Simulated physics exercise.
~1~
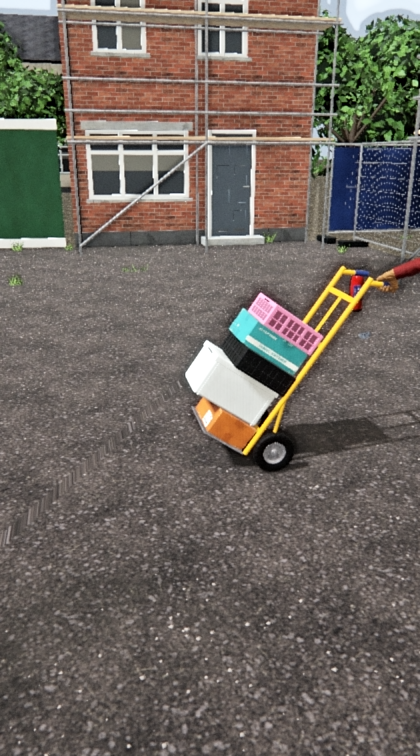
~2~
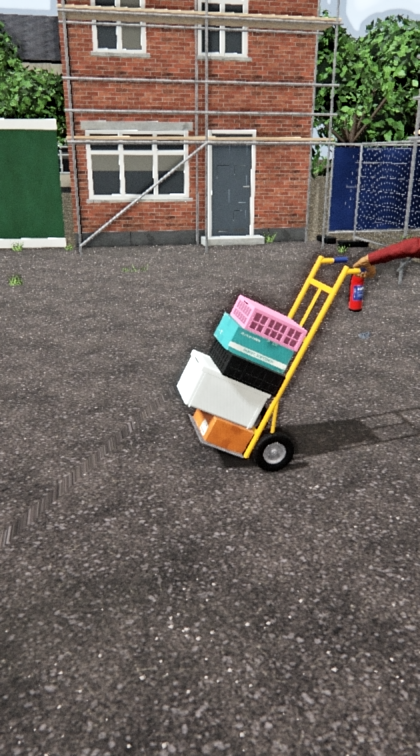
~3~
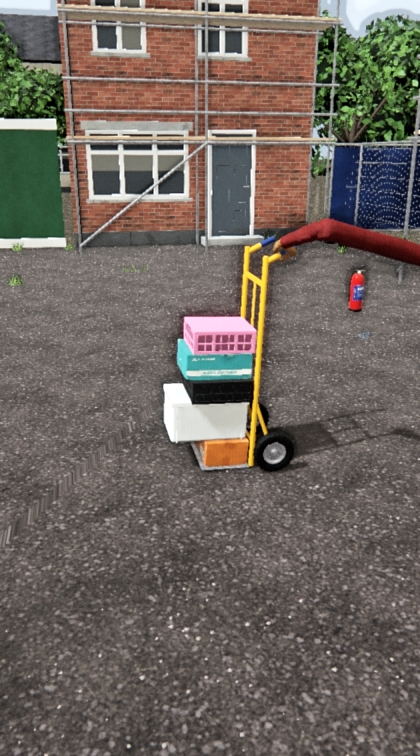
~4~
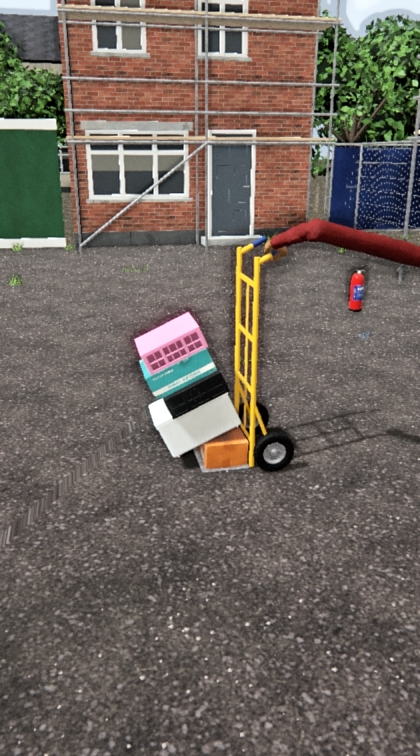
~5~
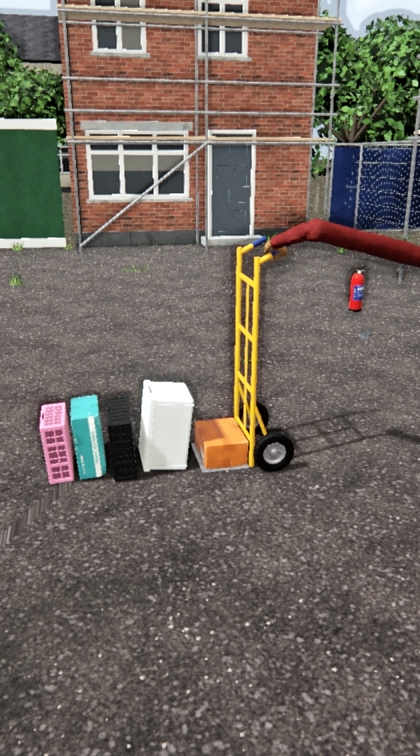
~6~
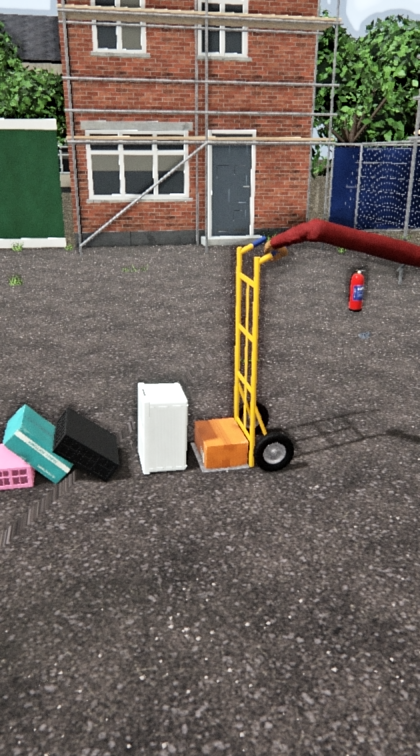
A yellow hand truck stacked with five boxes and crates leans back towards the right on a dark paved yard, held by a red-sleeved arm, in a still view from the side. Behind it stand a scaffolded brick house, a green panel and a blue fence. From the bottom, the load is orange, white, black, turquoise and pink. The arm swings the truck upright, uncovering a red extinguisher, and the upper four items tip left together. The pink, turquoise and black ones tumble onto the ground and sprawl at the left, while the white one ends tipped up beside the orange box, which stays on the plate.
